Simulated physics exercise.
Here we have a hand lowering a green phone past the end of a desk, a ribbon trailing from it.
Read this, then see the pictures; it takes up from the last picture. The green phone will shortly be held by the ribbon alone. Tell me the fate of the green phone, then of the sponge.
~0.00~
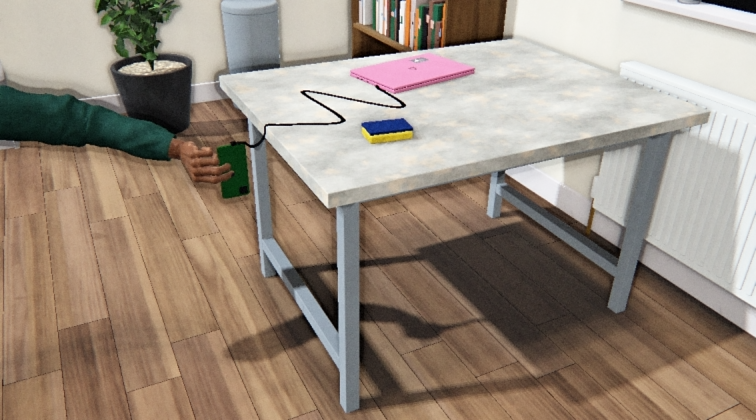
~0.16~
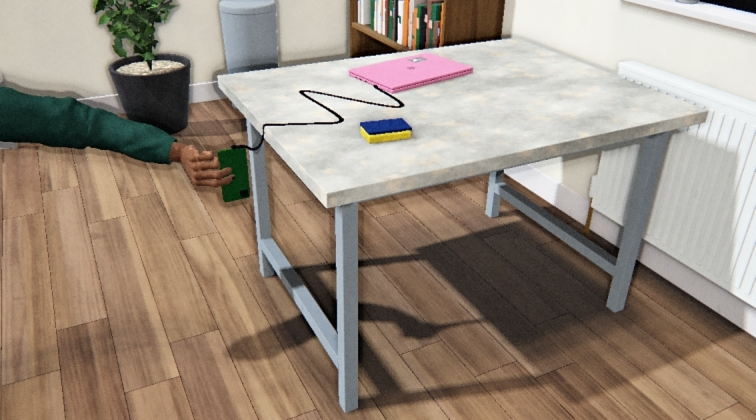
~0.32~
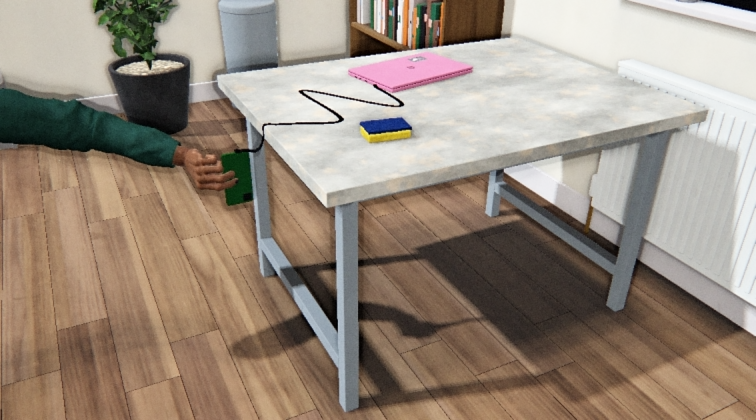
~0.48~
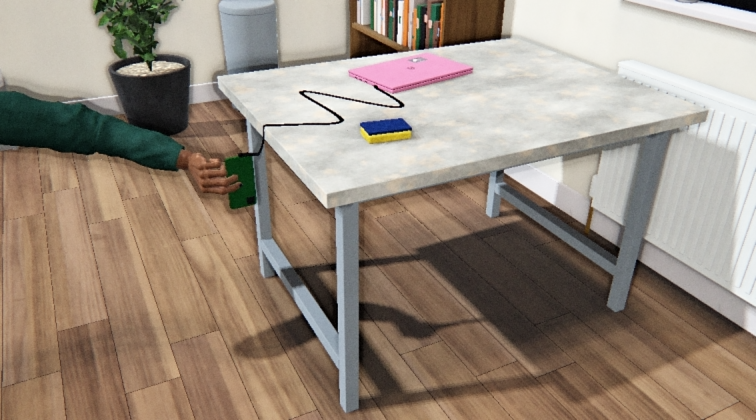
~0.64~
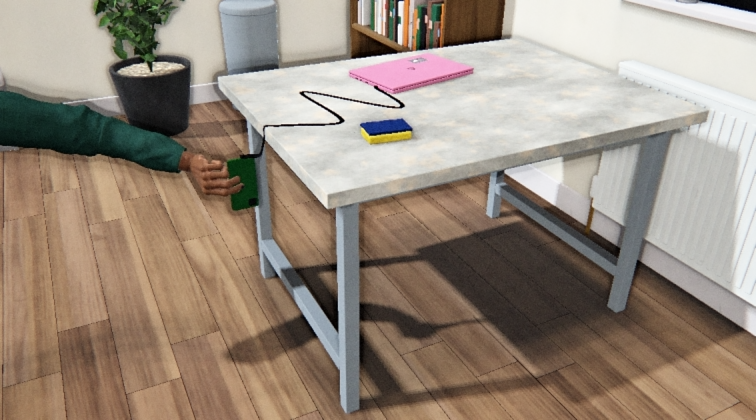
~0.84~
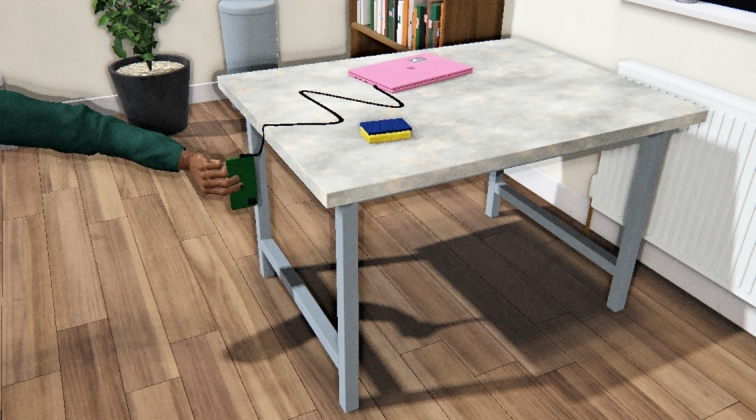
The green phone goes all the way down; the sponge stays put.
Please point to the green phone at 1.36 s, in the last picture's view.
(243, 330).
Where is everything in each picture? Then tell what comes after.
In the first frame, green phone (234, 171); pink laptop (413, 69); sponge (387, 125).
In the second frame, green phone (234, 175).
In the third frame, green phone (238, 178).
In the fourth frame, green phone (241, 182); ribbon through (372, 104) (307, 97).
In the fifth frame, green phone (243, 184); ribbon through (372, 104) (307, 98).
In the sixth frame, green phone (242, 183); pink laptop (411, 68); sponge (386, 125); ribbon tied to the laptop, with much slack.
After 1.36 s, phone on the floor near (242, 330); laptop unmoved; sponge unmoved.
After 2.00 s, phone on the floor near (266, 327); laptop unmoved; sponge unmoved.
After 2.78 s, phone on the floor near (261, 326); laptop unmoved; sponge unmoved.
At rest, phone on the floor near (258, 327); laptop unmoved; sponge unmoved. The green phone reaches the floor and the sponge remains where it stands.
